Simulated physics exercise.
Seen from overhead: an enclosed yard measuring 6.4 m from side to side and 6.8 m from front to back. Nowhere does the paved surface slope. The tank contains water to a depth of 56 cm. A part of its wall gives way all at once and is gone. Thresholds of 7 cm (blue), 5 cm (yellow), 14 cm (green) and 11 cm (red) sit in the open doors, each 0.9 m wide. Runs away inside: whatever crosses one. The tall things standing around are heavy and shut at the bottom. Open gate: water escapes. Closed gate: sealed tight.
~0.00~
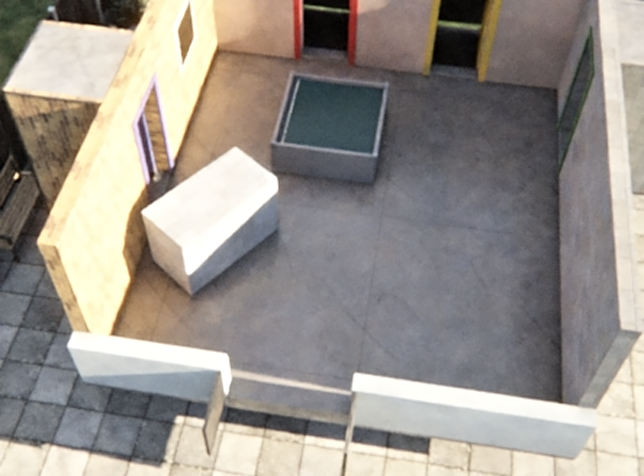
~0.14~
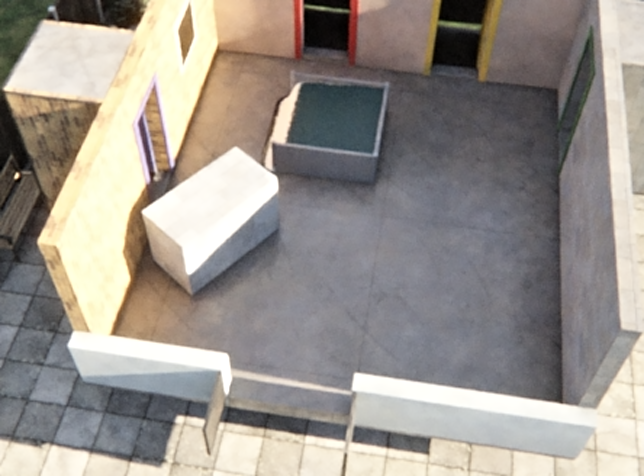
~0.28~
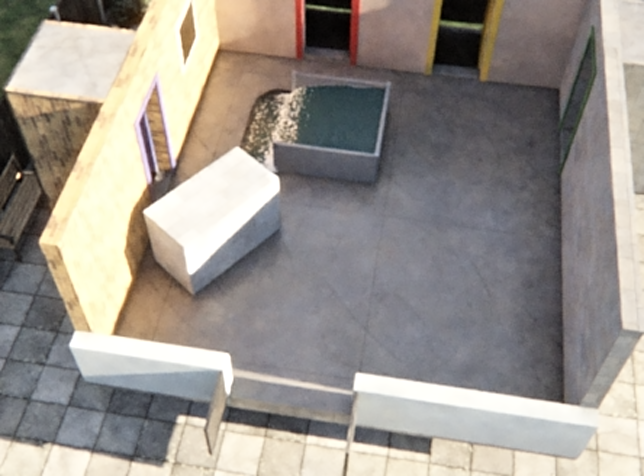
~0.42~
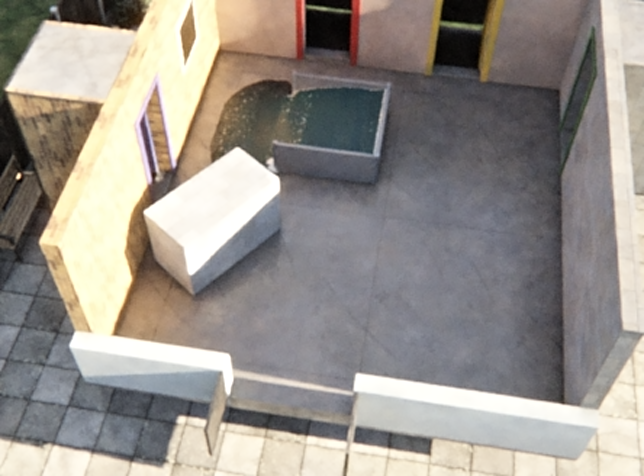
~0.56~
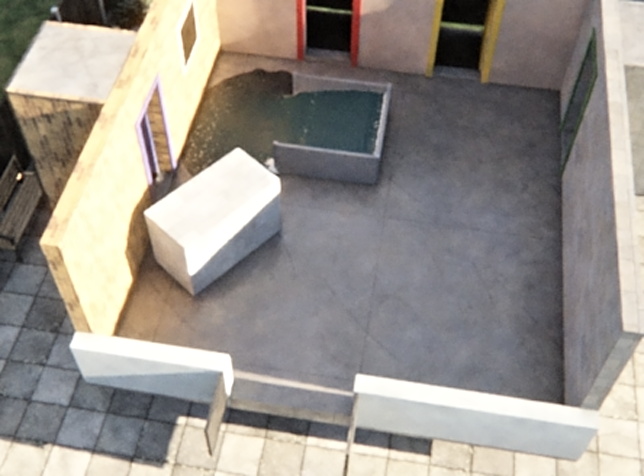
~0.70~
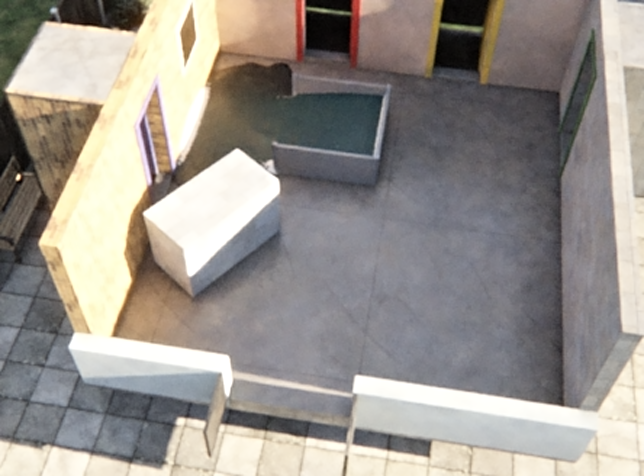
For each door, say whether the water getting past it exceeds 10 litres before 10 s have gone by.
By that time: The blue door exceeds 10 litres; the yellow door stays at or below 10 litres; the green door stays at or below 10 litres; the red door stays at or below 10 litres.
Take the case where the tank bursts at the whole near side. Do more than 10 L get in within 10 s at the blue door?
Then the blue door ends up within bounds.
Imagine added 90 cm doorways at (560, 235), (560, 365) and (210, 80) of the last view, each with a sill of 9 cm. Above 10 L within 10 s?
Check each in turn: The first fails, the second fails, the third succeeds.
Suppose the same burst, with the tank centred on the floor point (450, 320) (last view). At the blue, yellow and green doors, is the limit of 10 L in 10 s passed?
At the blue door the limit is not exceeded, at the yellow door not exceeded, at the green door not exceeded.
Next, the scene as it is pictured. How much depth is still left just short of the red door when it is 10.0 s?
It's about 4.0 cm.
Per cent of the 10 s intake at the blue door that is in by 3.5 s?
Roughly 35 percent is in by then.
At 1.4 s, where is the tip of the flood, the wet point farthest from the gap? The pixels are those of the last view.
Roughly at pixel (153, 234).
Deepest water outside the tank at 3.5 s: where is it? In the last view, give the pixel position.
Pixel (172, 246), about.
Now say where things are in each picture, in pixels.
The first frame shows the tank at (332, 116) is whole and still, 56 cm deep.
In the second frame, water pours out at (286, 127) and has run 0.9 m, to a hidden place; typically 4 cm deep outside, 56 cm at the tank's back.
In the third frame, the front is at a hidden place, 1.1 m from the gap at (287, 128); 1.1 m2 of floor is under water; 56 cm left at the back of the tank.
In the fourth frame, water pours out at (287, 129) and has run 1.4 m, to a hidden place; typically 8 cm deep outside, 53 cm at the tank's back.
In the fifth frame, the front is at (204, 97), 1.8 m from the gap at (288, 130); 3.9 m2 of floor is under water; 46 cm left at the back of the tank.
In the sixth frame, the front is at (174, 175), 2.1 m from the gap at (287, 131); 4.5 m2 of floor is under water; 47 cm left at the back of the tank.
After 1.4 s water covers 15 % of the floor and is deepest (36 cm) near (191, 130); blue door 14 cm at the sill, 3 L in, yellow door not reached, green door not reached, red door not reached.
After 2.2 s water covers 20 % of the floor and is deepest (36 cm) near (218, 57); blue door 13 cm at the sill, 21 L in, yellow door not reached, green door not reached, red door not reached.
After 3.5 s water covers 35 % of the floor and is deepest (23 cm) near (172, 246); blue door 13 cm at the sill, 39 L in, yellow door 3 cm at the sill, 0 L in, green door not reached, red door 9 cm at the sill, 0 L in.
After 6.0 s water covers 60 % of the floor and is deepest (14 cm) near (545, 97); blue door 10 cm at the sill, 99 L in, yellow door 5 cm at the sill, 0 L in, green door 8 cm at the sill, 0 L in, red door 6 cm at the sill, 0 L in.
After 10.0 s water covers 85 % of the floor and is deepest (8 cm) near (258, 117); blue door 4 cm at the sill, 104 L in, yellow door 3 cm at the sill, 0 L in, green door 4 cm at the sill, 0 L in, red door 4 cm at the sill, 0 L in.
